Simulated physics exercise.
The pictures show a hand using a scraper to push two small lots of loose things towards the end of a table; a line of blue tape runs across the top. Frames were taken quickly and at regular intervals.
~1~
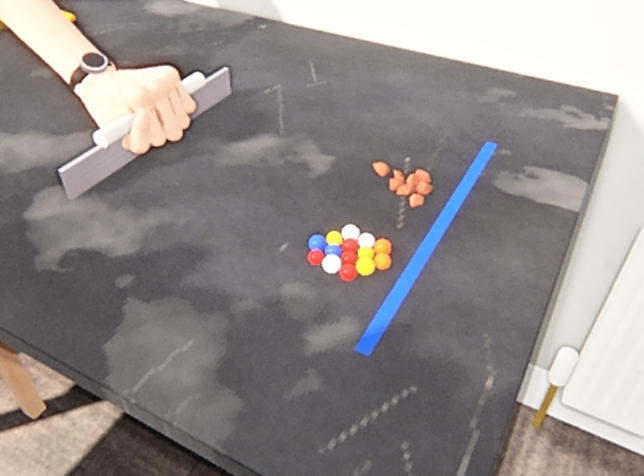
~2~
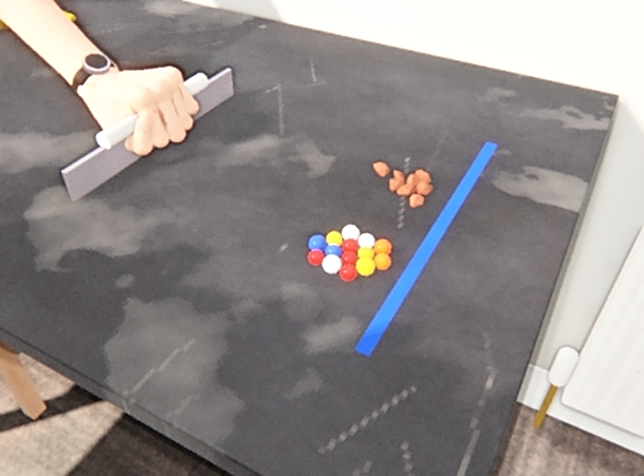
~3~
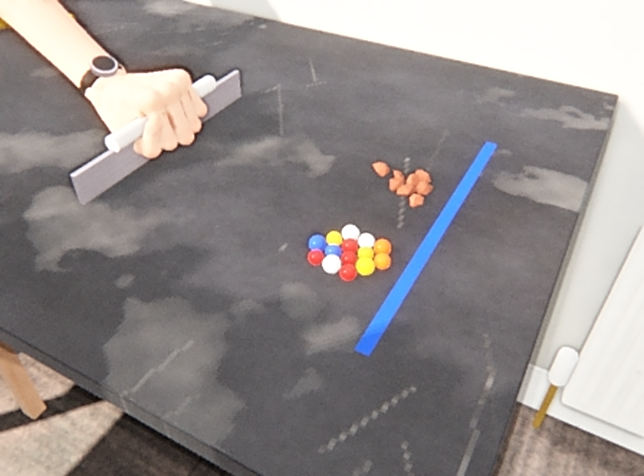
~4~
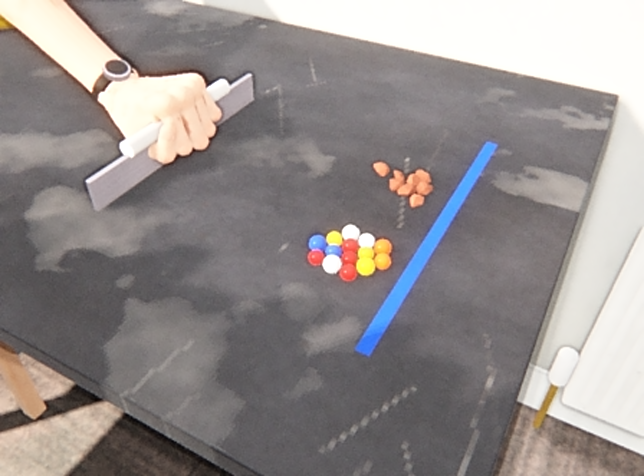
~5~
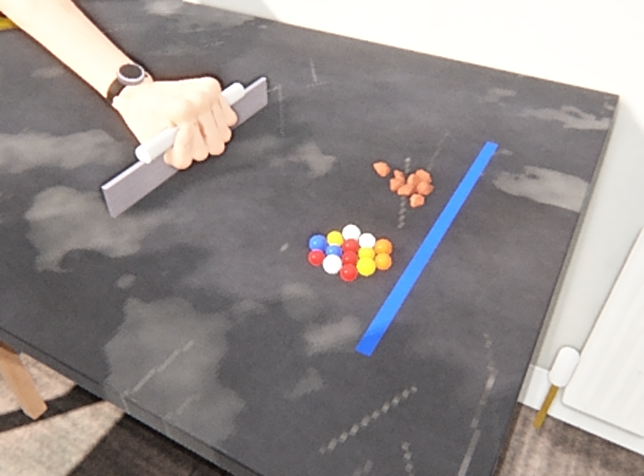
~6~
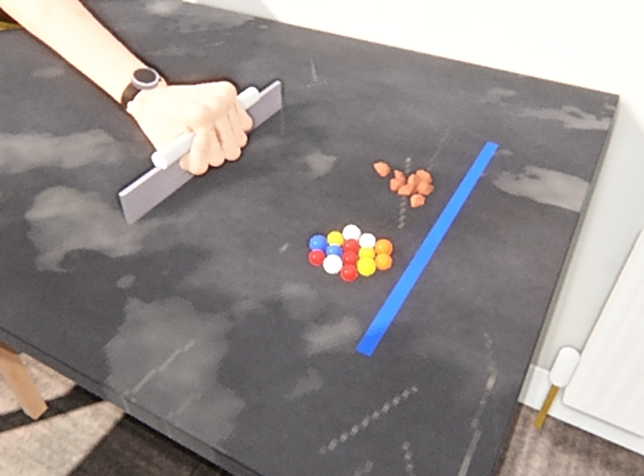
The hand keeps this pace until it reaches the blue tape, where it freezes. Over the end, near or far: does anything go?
Near handful, yes; far handful, no.
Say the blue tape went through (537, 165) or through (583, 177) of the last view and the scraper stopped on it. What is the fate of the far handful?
It stays up entirely in the first try and does not all stay up in the second.
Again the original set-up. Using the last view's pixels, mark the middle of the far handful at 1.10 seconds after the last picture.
About (479, 210).
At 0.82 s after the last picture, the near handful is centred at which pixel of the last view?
The centre sits around (451, 297).
Then, 0.40 s after the last picture, scraper still moving, near (326, 166); near handful all on the table, its front near (383, 261); far handful all on the table, its front near (417, 200).
Then, 0.82 s after the last picture, scraper stopped at the blue tape; near handful all on the table, its front near (474, 329); far handful all on the table, its front near (494, 212).
Then, 1.10 s after the last picture, scraper stopped at the blue tape; near handful about a third over the edge; far handful all on the table, its front near (495, 212).
At rest, scraper stopped at the blue tape; near handful all over the edge; far handful all on the table, its front near (495, 212).
